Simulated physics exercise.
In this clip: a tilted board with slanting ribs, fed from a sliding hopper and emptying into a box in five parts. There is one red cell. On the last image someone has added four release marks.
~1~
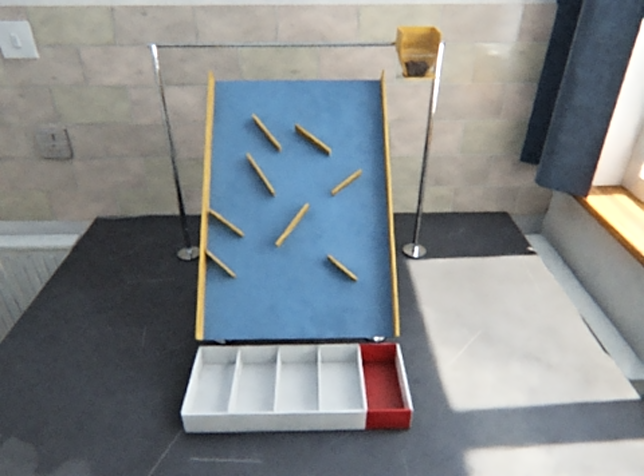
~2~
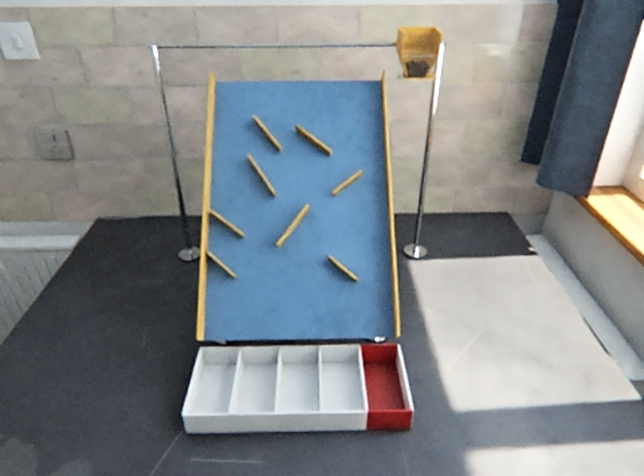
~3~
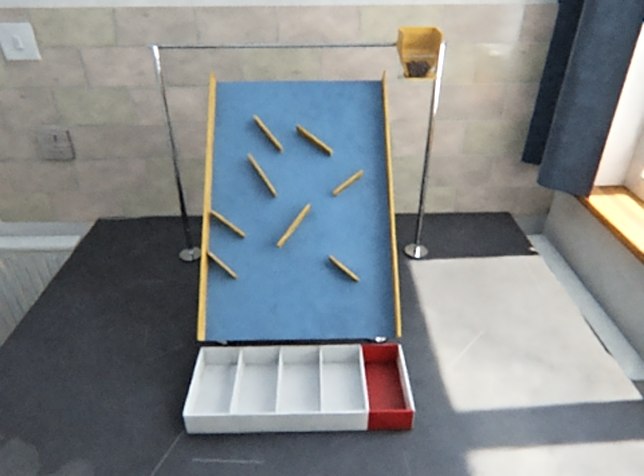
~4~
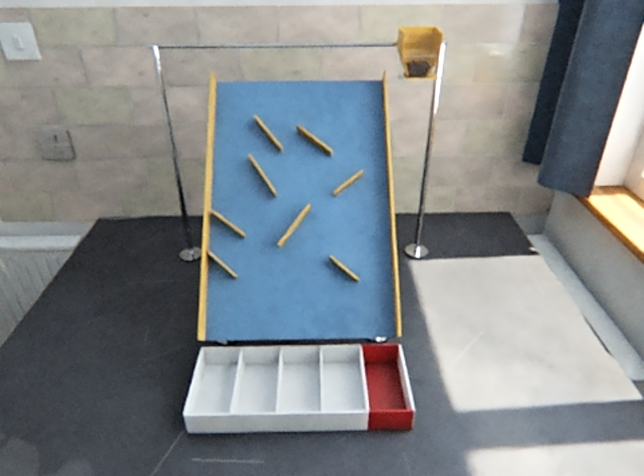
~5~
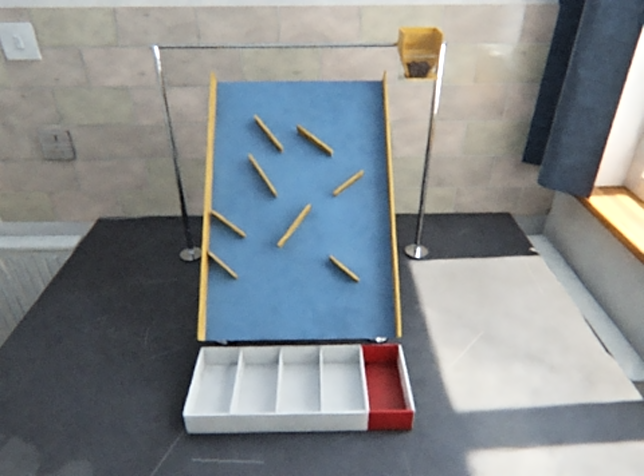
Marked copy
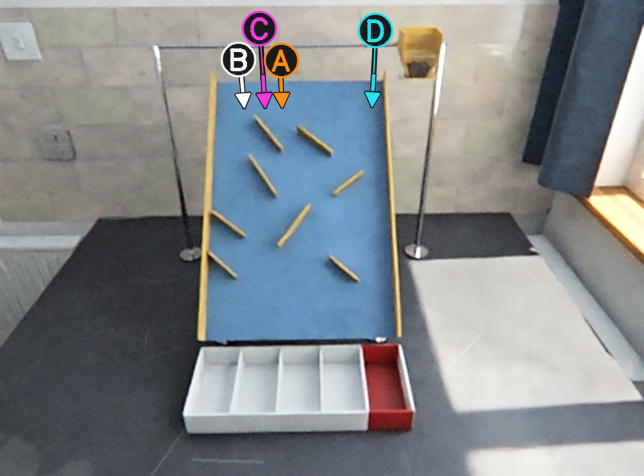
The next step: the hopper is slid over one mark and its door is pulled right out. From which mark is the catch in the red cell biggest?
D beats the others.
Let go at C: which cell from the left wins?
It is the fifth one.
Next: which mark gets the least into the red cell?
That is mark B.
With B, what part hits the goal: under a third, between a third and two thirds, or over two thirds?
Mark B gives under a third.
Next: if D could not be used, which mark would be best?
Mark C.
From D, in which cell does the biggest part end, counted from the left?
The fifth from the left.
On the marked copy, mark A meets the board at (281, 102); mark B meets the board at (243, 102); mark C meets the board at (264, 102); mark D meets the board at (372, 101).
If A is chosen, about a third in the red cell, about two thirds in other cells, a stray few outside the box.
If B is chosen, a small part in the red cell, nearly all in other cells.
If C is chosen, about half in the red cell, about half in other cells, a stray few outside the box.
If D is chosen, about two thirds in the red cell, about a quarter in other cells, a small part outside the box.
